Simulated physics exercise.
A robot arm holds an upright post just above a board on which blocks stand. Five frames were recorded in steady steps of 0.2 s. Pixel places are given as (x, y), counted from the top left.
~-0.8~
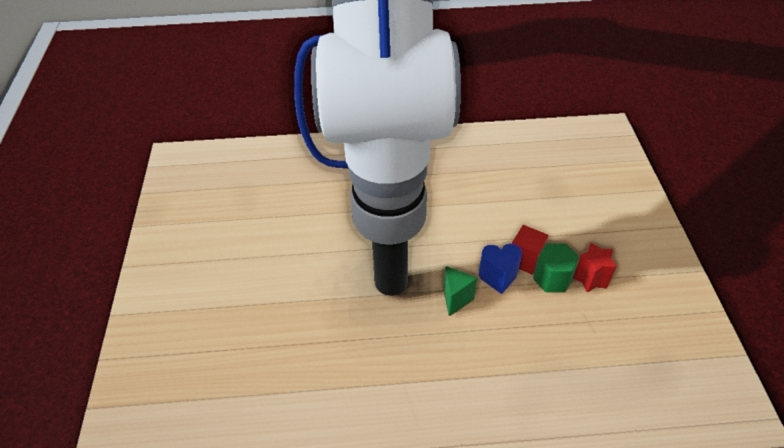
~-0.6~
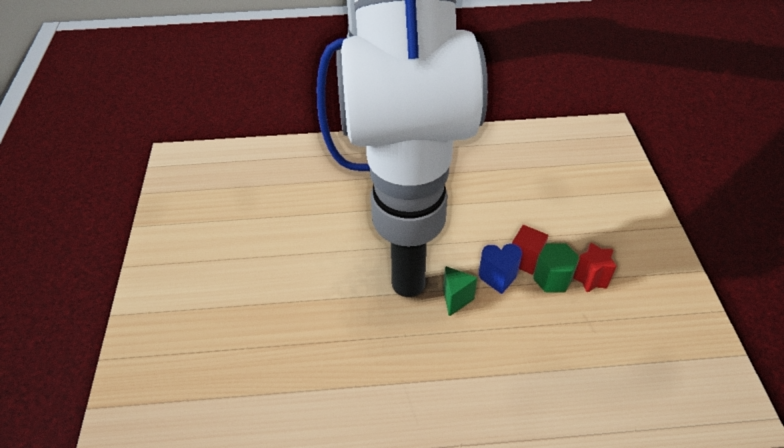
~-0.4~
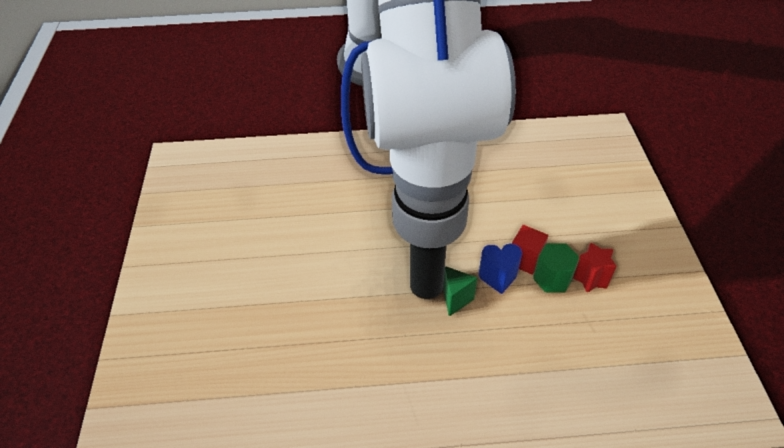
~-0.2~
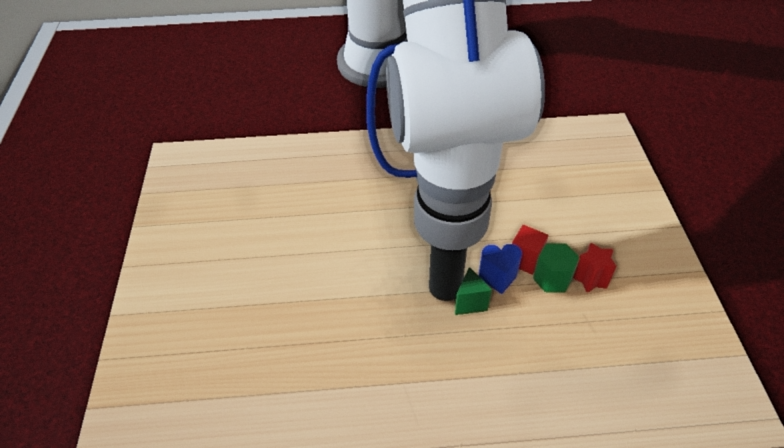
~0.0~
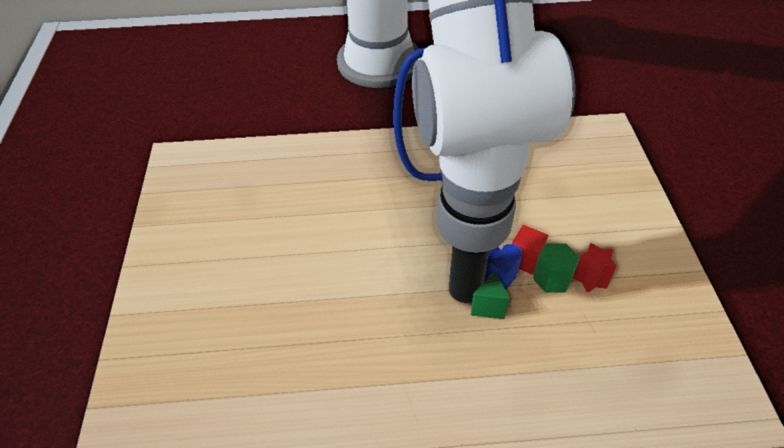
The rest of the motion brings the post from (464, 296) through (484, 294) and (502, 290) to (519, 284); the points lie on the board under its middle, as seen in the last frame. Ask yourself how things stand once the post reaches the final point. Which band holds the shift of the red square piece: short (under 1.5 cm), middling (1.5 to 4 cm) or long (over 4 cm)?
The best fit is 1.5 to 4 cm.
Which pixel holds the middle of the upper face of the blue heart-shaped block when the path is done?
My best guess is (526, 237).
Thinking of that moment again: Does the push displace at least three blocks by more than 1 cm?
I expect so.
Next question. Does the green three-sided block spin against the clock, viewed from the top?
I'd say no.
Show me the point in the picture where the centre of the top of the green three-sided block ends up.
Its top centre lands on (514, 291).
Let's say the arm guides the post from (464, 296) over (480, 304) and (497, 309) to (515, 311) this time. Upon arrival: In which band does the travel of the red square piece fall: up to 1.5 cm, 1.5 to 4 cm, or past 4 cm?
The shift is below 1.5 cm.
The first path, step by step. Halfway along, post (495, 285); green three-sided block (514, 291), turned 25° clockwise; blue heart-shaped block (514, 249), turned 20° anticlockwise; red square piece (538, 231), turned 20° clockwise.
At the end, post (521, 277); green three-sided block (514, 291), turned 30° clockwise; blue heart-shaped block (526, 237), turned 40° anticlockwise; red square piece (548, 220), turned 40° clockwise; green hexagonal block unmoved.
